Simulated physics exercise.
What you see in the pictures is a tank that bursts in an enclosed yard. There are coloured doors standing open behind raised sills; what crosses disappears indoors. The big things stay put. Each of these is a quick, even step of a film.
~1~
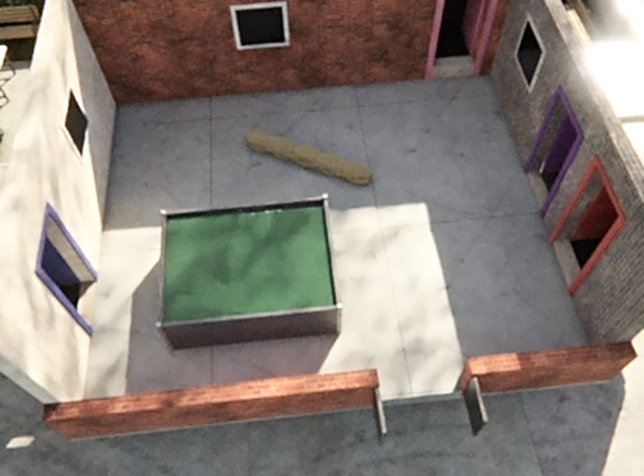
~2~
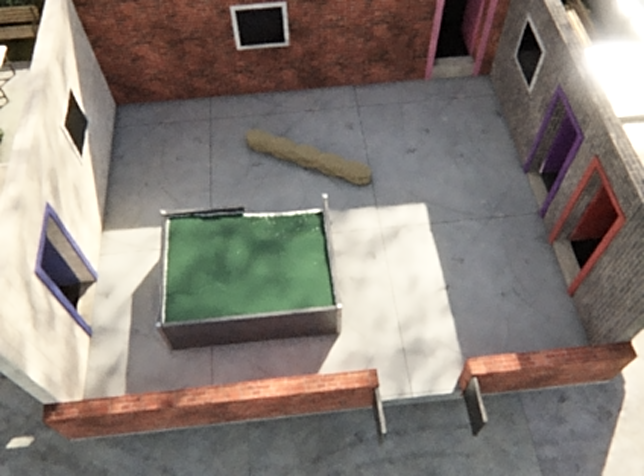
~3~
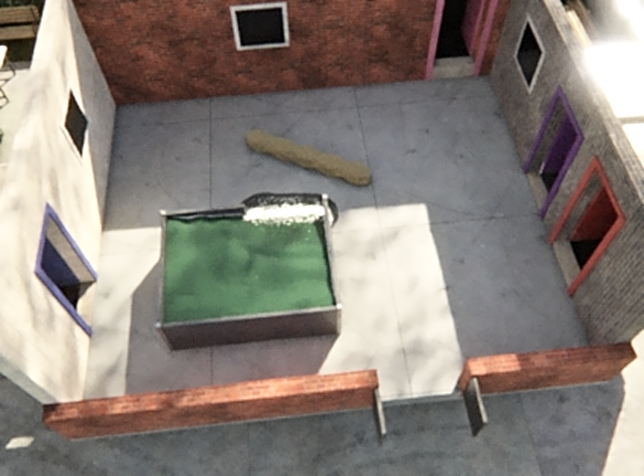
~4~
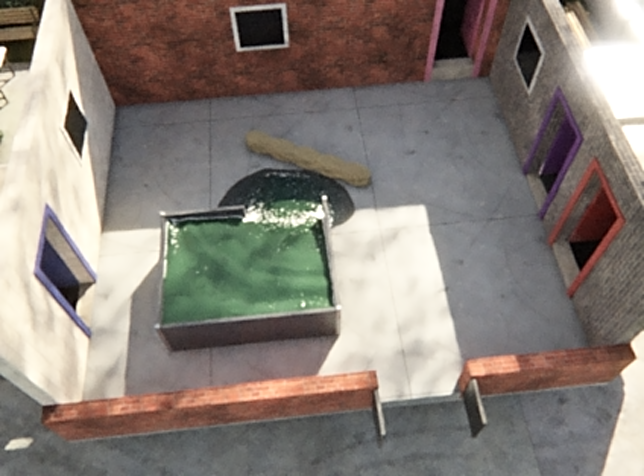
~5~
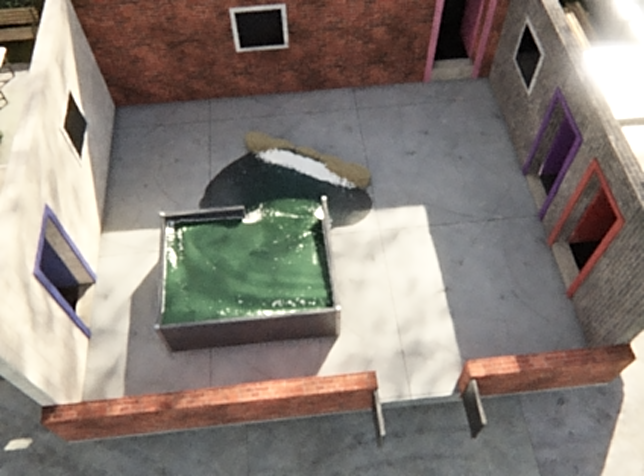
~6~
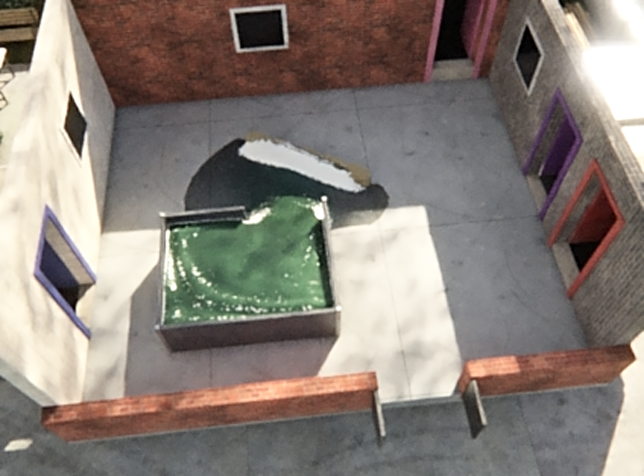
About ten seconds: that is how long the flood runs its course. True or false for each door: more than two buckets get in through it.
The red door: False; the pink door: False; the blue door: True; the purple door: True.
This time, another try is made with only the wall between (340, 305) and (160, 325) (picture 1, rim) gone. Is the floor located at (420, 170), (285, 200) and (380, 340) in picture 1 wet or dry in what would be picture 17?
Unwetted, unwetted, submerged.
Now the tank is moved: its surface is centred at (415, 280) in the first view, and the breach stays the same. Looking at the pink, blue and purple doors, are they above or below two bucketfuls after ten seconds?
As I see it, the pink door overshoots, the blue door stays within the limit and the purple door overshoots.
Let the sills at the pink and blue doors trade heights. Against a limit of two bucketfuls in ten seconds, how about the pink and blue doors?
Result - pink door: Exceeds the limit; blue door: Stays within the limit.
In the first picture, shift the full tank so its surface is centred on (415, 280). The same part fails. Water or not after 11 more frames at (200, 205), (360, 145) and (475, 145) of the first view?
Spot one is not touched, spot two is touched, spot three is touched.
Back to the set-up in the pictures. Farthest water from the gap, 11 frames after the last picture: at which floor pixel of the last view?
Look around (115, 112).
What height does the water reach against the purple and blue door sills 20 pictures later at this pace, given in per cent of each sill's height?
Depth ratios, approx.: 230 and 90 percent.
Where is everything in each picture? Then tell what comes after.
In the first frame, still water in the open tank at (248, 260).
In the second frame, water pours out on the open tank's far side and has run to a hidden place.
In the third frame, water pours out on the open tank's far side and has run to (250, 202).
In the fourth frame, water pours out on the open tank's far side and has run to (261, 174).
In the fifth frame, water pours out on the open tank's far side and has run to (253, 155).
In the sixth frame, water pours out on the open tank's far side and has run to (237, 143).
A moment on, water covers 25 % of the floor; the red door not reached, the pink door not reached, the blue door not reached, the purple door not reached.
Next, water covers 50 % of the floor; the red door not reached, the pink door not reached, the blue door not reached, the purple door not reached.
Then, water covers 65 % of the floor; the red door wet at the sill, nothing in, the pink door wet at the sill, nothing in, the blue door wet at the sill, nothing in, the purple door over two buckets in.
Later, water covers 90 % of the floor; the red door wet at the sill, nothing in, the pink door wet at the sill, nothing in, the blue door under two buckets in, the purple door over two buckets in.
In the end, water covers 95 % of the floor; the red door wet at the sill, nothing in, the pink door wet at the sill, nothing in, the blue door over two buckets in, the purple door far over two buckets in.
